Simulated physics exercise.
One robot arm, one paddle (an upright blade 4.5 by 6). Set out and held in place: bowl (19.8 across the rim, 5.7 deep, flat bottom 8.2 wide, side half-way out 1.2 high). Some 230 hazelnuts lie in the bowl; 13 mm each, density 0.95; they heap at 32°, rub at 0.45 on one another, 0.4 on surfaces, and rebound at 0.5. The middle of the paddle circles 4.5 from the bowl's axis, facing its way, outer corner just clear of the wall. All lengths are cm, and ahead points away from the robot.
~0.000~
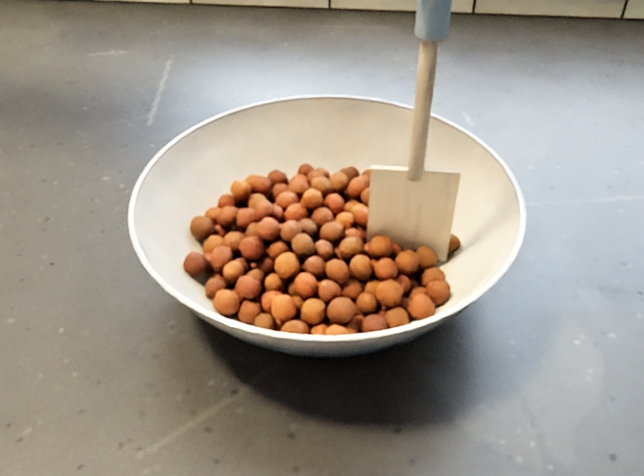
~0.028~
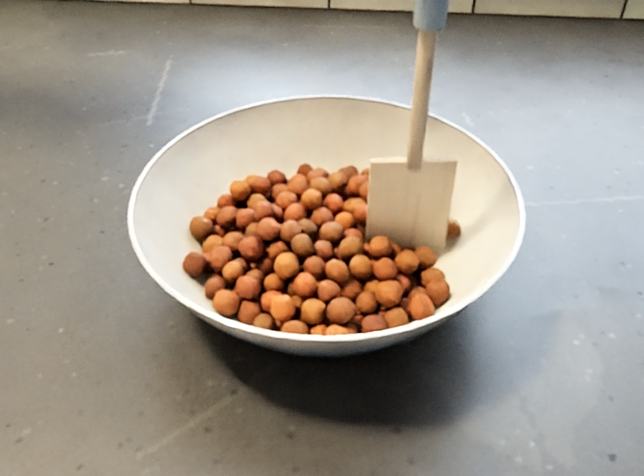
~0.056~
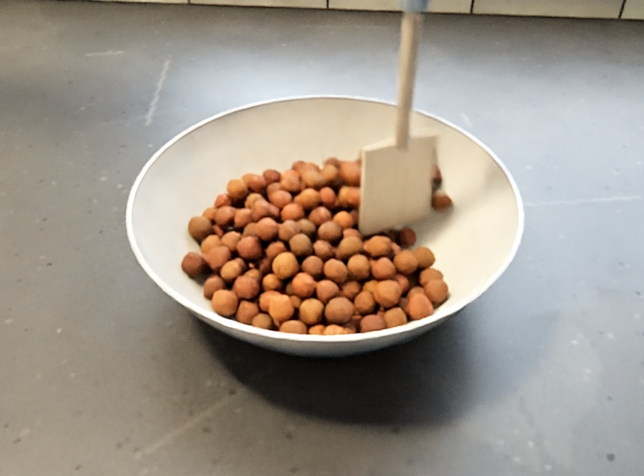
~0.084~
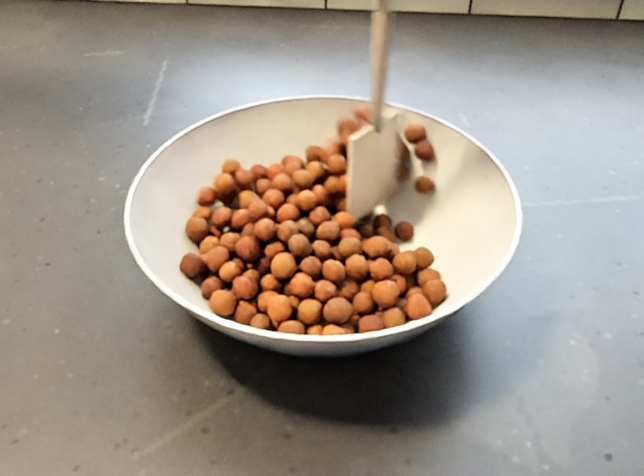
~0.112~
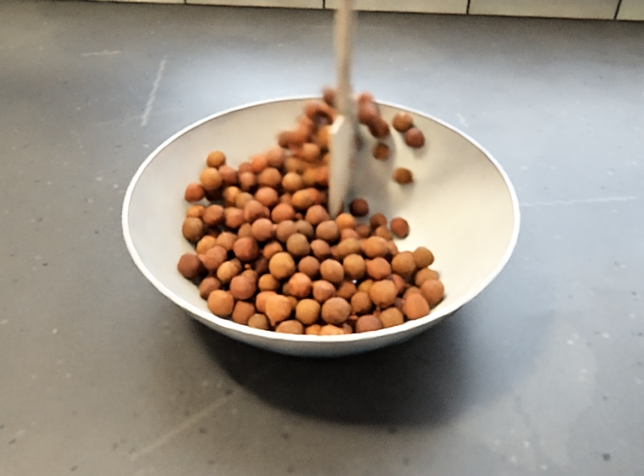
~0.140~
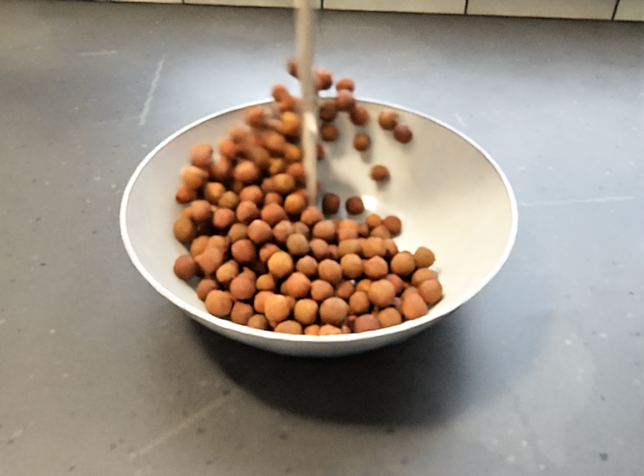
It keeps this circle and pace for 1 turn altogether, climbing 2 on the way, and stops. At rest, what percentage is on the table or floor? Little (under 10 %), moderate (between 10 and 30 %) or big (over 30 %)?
On the table or floor the share is moderate, between 10 and 30 %.
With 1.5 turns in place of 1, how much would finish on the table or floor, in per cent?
Then about 25 per cent.
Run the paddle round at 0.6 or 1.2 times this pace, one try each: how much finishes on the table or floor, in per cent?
Some 5 and 25 per cent.
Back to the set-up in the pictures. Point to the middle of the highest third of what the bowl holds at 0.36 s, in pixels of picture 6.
Near (369, 285).
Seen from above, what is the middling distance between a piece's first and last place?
About 7 cm.
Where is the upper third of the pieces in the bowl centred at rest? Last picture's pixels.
Around (331, 248).
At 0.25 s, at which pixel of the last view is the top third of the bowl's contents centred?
Around (196, 242).
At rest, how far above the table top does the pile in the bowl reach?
About 5.0 cm.
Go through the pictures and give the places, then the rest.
Paddle neck at (419, 144), 0° round; upper third of the load around (321, 222), from x 195 to 450, top at y 175; 227 in the bowl, in the first frame.
Paddle neck at (417, 134), 9° round; upper third of the load around (323, 219), from x 195 to 450, top at y 175, in the second frame.
Paddle neck at (404, 114), 31° round; upper third of the load around (326, 204), from x 195 to 440, top at y 155, in the third frame.
Paddle neck at (378, 98), 55° round; upper third of the load around (321, 186), from x 195 to 435, top at y 120, in the fourth frame.
Paddle neck at (344, 87), 79° round; upper third of the load around (303, 179), from x 190 to 430, top at y 95, in the fifth frame.
Paddle neck at (307, 84), 104° round; upper third of the load around (275, 165), from x 185 to 430, top at y 70; 226 in the bowl, 1 in flight or on the tool, in the sixth frame.
By 0.25 s, 199° round, highest piece 9 above the table; 211 in the bowl, 4 on the table or floor, 12 in flight or on the tool.
By 0.36 s, 295° round, highest piece 8 above the table; 195 in the bowl, 18 on the table or floor, 14 in flight or on the tool.
By 0.62 s, 0° round, highest piece 5 above the table; 183 in the bowl, 44 on the table or floor.
By 1.32 s, 0° round, highest piece 4 above the table; 183 in the bowl, 44 on the table or floor.
Final count, 183 in the bowl, 44 on the table or floor. That is 19 % on the table or floor.
